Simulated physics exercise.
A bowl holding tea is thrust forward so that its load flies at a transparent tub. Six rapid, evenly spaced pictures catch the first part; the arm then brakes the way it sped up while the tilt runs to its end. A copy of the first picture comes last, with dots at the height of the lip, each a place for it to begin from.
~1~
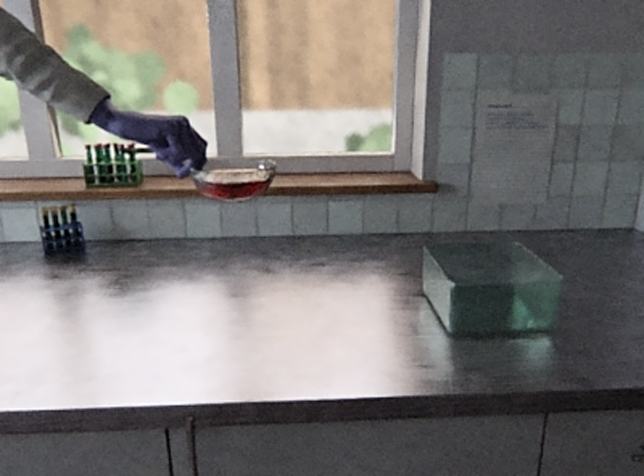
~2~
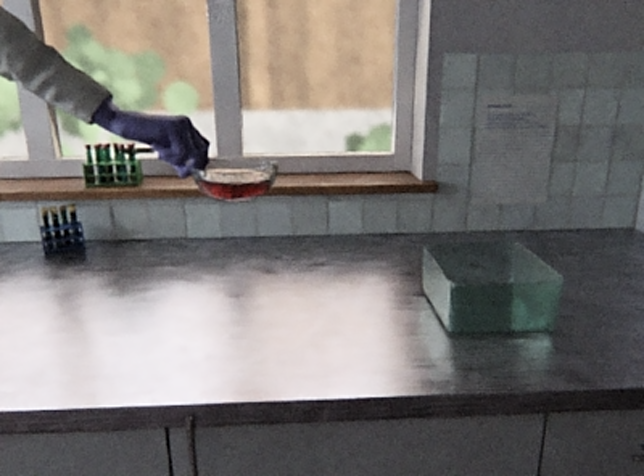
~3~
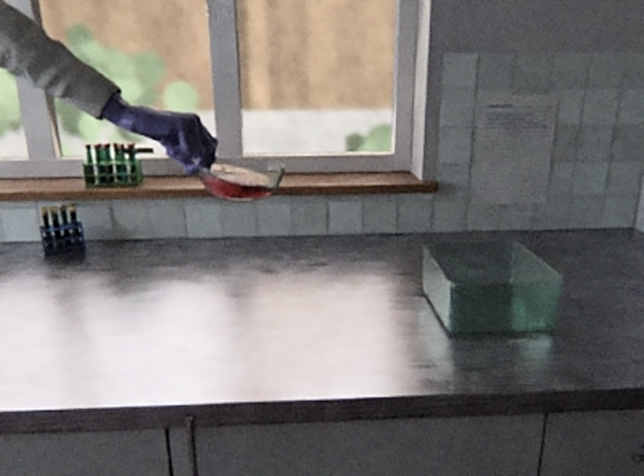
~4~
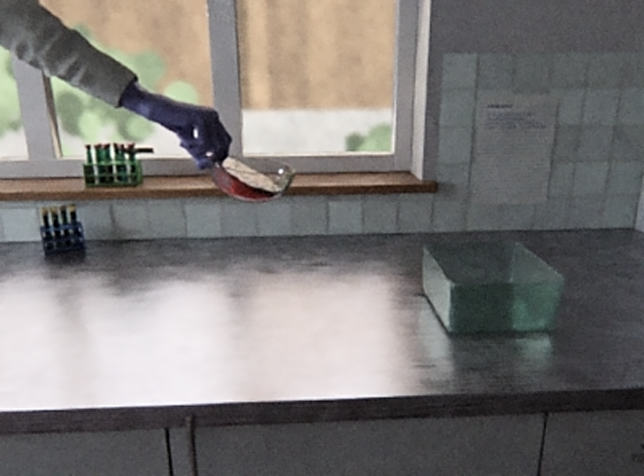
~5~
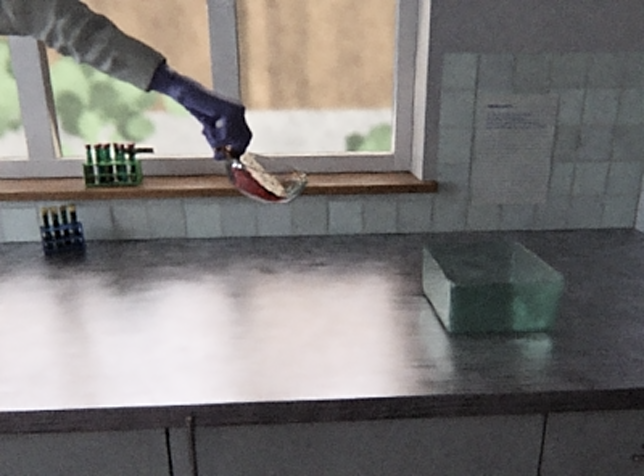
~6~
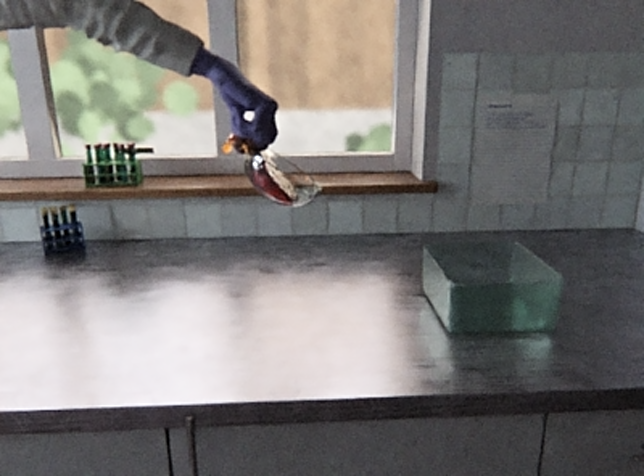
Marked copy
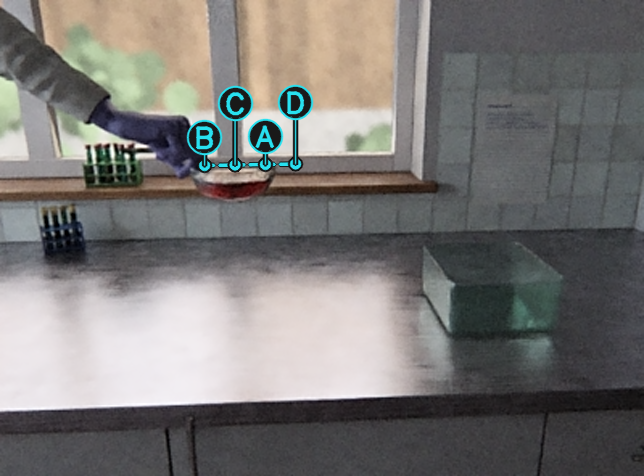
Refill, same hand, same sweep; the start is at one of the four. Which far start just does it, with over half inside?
D will do.
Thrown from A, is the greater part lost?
Yes, that goes wrong.
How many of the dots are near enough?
One.
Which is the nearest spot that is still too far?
A it is.
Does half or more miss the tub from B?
Yes, that goes wrong.
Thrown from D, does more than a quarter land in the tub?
Yes, it does.
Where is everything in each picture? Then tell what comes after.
The first frame shows upright, lip at (274, 164); tub from (446, 333) to (554, 330); nothing has left yet.
The second frame shows upright, lip at (276, 164); nothing has left yet.
The third frame shows tipped about 3°, lip at (283, 166); nothing has left yet.
The fourth frame shows tipped about 10°, lip at (294, 171); tea is over the rim, down to (220, 159).
The fifth frame shows tipped about 21°, lip at (307, 179); tea is over the rim, down to (241, 155).
The sixth frame shows tipped about 34°, lip at (321, 188); tea is over the rim, down to (238, 153).
On the marked copy, A at (265, 164); B at (204, 165); C at (235, 165); D at (295, 164).
If A is chosen, about 32 % lands in the tub, 56 % falls short and 12 % goes beside or beyond.
If B is chosen, about 0 % lands in the tub, 98 % falls short.
If C is chosen, about 4 % lands in the tub, 93 % falls short and 3 % goes beside or beyond.
If D is chosen, about 69 % lands in the tub, 23 % falls short and 7 % goes beside or beyond.
